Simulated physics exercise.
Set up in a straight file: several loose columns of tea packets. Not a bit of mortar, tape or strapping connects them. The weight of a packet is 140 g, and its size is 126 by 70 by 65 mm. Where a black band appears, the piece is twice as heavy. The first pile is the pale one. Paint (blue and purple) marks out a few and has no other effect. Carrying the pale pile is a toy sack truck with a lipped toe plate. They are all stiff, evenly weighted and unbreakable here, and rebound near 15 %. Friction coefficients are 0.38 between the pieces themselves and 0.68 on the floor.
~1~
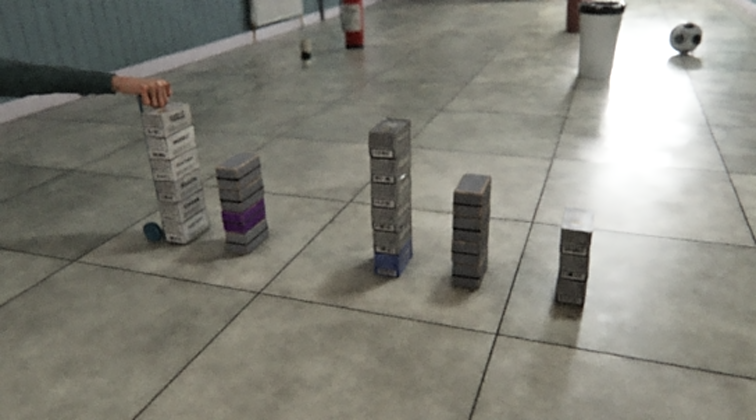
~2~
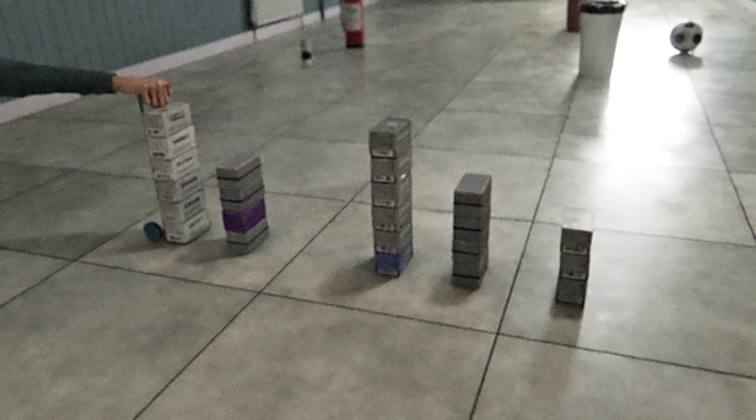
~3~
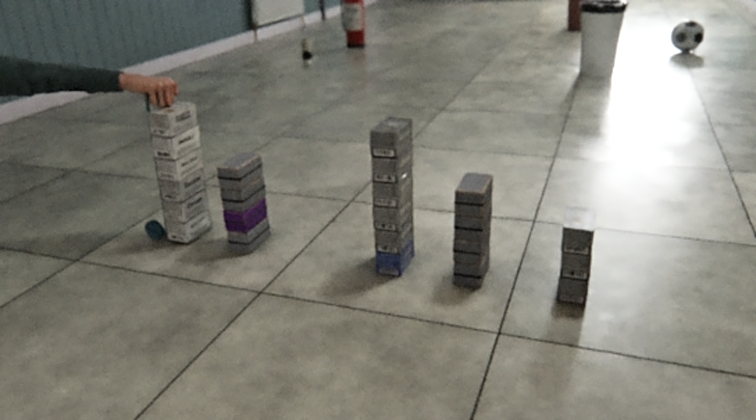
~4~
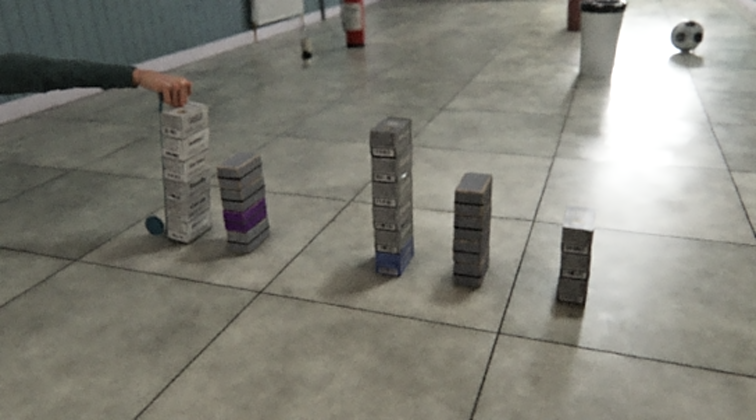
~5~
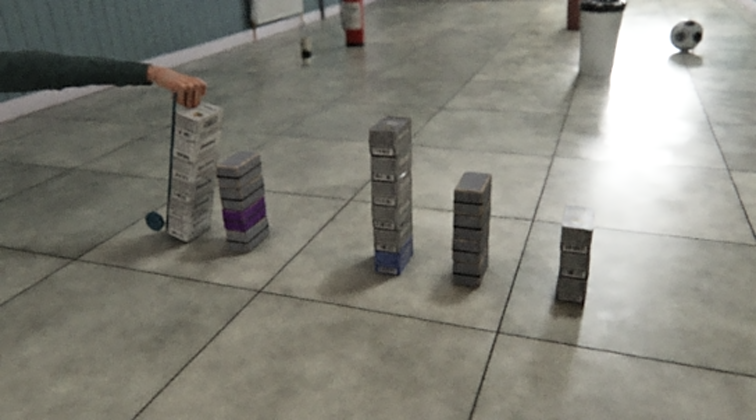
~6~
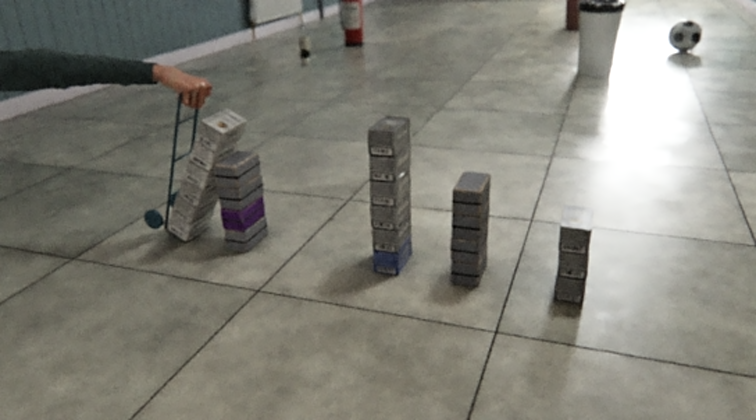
A hand tilts a small sack truck rightward, and its pale stack leans toward the purple-banded pile.
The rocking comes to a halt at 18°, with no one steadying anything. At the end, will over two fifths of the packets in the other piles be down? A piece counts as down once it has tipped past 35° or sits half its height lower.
No, under two fifths are.
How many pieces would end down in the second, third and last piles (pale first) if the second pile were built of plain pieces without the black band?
Down per pile - second: 4, third: 0, last: 0.
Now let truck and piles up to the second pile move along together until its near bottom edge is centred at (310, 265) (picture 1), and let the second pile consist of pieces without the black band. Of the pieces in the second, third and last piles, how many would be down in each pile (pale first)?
The tally would be second 4, then third 6, then last 2.
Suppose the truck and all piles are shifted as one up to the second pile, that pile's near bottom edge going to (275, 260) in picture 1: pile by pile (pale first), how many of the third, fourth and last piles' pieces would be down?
Pile by pile, third 0, fourth 0, last 0.
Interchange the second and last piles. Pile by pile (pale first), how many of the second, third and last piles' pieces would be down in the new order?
In that case second 3, third 0, last 0.
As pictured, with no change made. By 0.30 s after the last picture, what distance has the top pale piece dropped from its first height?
About 18 cm.
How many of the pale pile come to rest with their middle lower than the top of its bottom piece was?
Number of pale pieces - 3.
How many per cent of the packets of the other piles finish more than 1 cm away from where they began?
25 in a hundred end up shifted.
Then, 0.30 s on from the sixth picture, 4 of the pale pile down; none of the 17 other packets down, 4 disturbed; purple packet tipped 7°.
Then, 0.66 s on from the sixth picture, 6 of the pale pile down; 4 of the 17 other packets down; purple packet tipped 47°.
Finally, 6 of the pale pile down; 4 of the 17 other packets down; purple packet tipped 70°, 54 mm lower; blue packet unmoved. That is 24 per cent. Seen by the last camera, middles, purple packet near (286, 233), blue packet near (394, 252).
